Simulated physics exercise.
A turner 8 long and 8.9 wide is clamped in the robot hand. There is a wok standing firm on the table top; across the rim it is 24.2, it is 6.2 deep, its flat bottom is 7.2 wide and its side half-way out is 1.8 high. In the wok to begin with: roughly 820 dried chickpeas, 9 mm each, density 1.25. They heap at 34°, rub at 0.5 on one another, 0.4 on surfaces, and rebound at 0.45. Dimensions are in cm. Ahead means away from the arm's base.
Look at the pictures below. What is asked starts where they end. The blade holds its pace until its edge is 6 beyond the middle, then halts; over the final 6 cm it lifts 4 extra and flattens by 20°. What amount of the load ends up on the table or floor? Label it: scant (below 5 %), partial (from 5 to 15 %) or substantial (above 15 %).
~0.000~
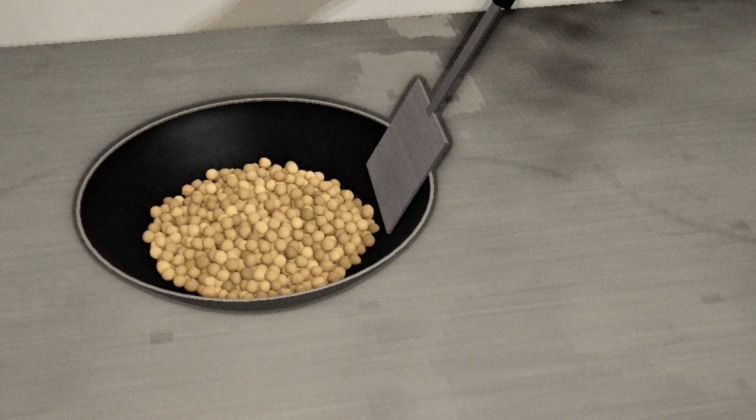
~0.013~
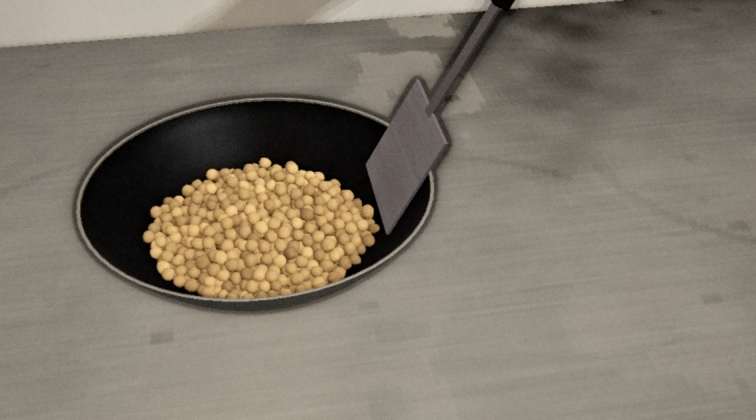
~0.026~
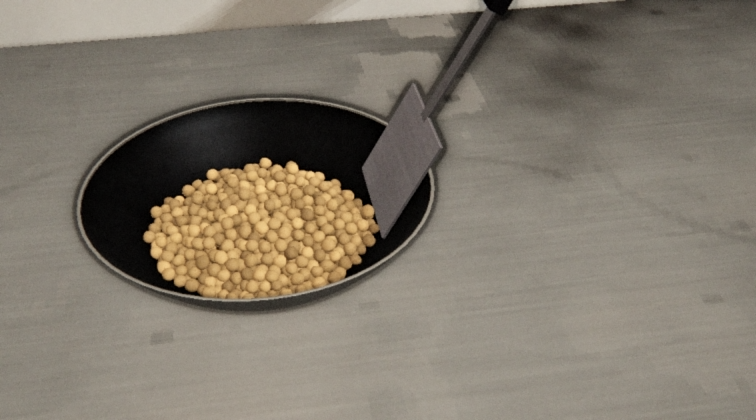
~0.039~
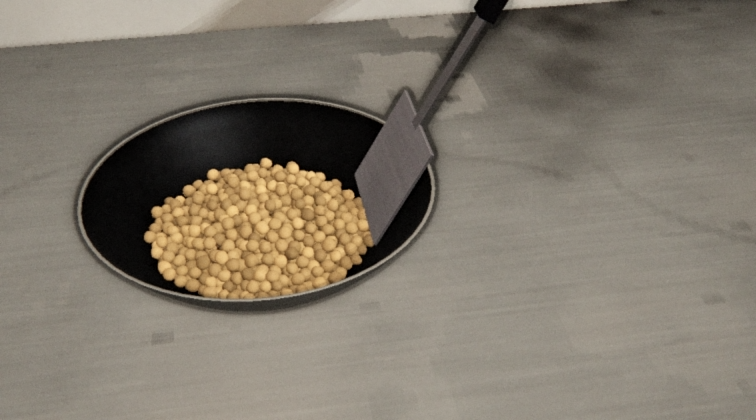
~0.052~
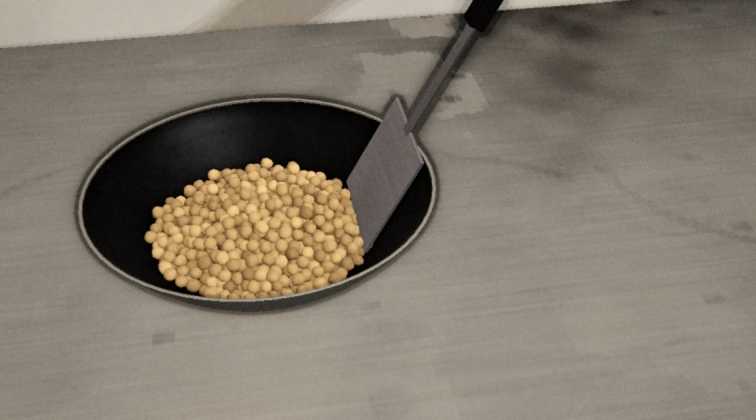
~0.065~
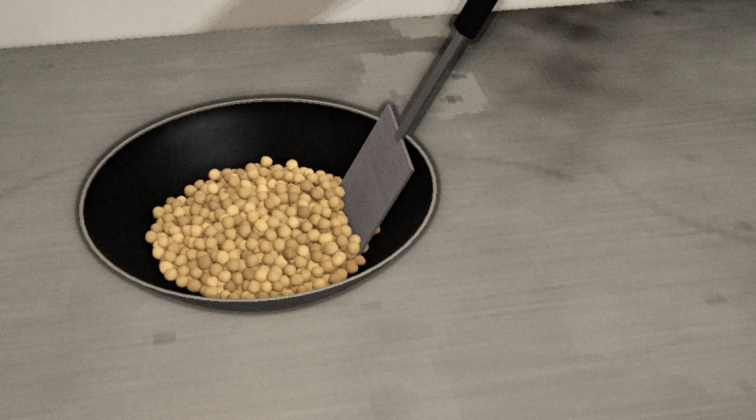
Partial (from 5 to 15 %).
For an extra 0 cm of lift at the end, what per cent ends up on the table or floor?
About 5 per cent.
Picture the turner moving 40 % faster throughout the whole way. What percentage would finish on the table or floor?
Then roughly 20 percent.
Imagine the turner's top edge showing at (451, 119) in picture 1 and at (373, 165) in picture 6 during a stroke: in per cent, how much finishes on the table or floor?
Some 35 percent ends up on the table or floor.
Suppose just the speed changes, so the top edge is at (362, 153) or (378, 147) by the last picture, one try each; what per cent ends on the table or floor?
30 % and 30 %.
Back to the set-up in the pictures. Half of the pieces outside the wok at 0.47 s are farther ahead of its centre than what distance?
It's close to 16 cm ahead of the centre.
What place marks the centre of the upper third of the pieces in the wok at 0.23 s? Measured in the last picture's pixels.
About pixel (190, 208).
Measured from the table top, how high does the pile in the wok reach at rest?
Roughly 7.0 cm.
By 0.15 s, sloping 61°, highest piece 6 above the table; 817 in the wok.
By 0.23 s, sloping 52°, highest piece 7 above the table; 817 in the wok.
By 0.47 s, sloping 41°, highest piece 8 above the table; 754 in the wok, 43 on the table or floor, 20 on the blade or in flight.
By 1.52 s, sloping 41°, highest piece 7 above the table; 750 in the wok, 67 on the table or floor.
Final count, 750 in the wok, 67 on the table or floor. That is 8 % on the table or floor.
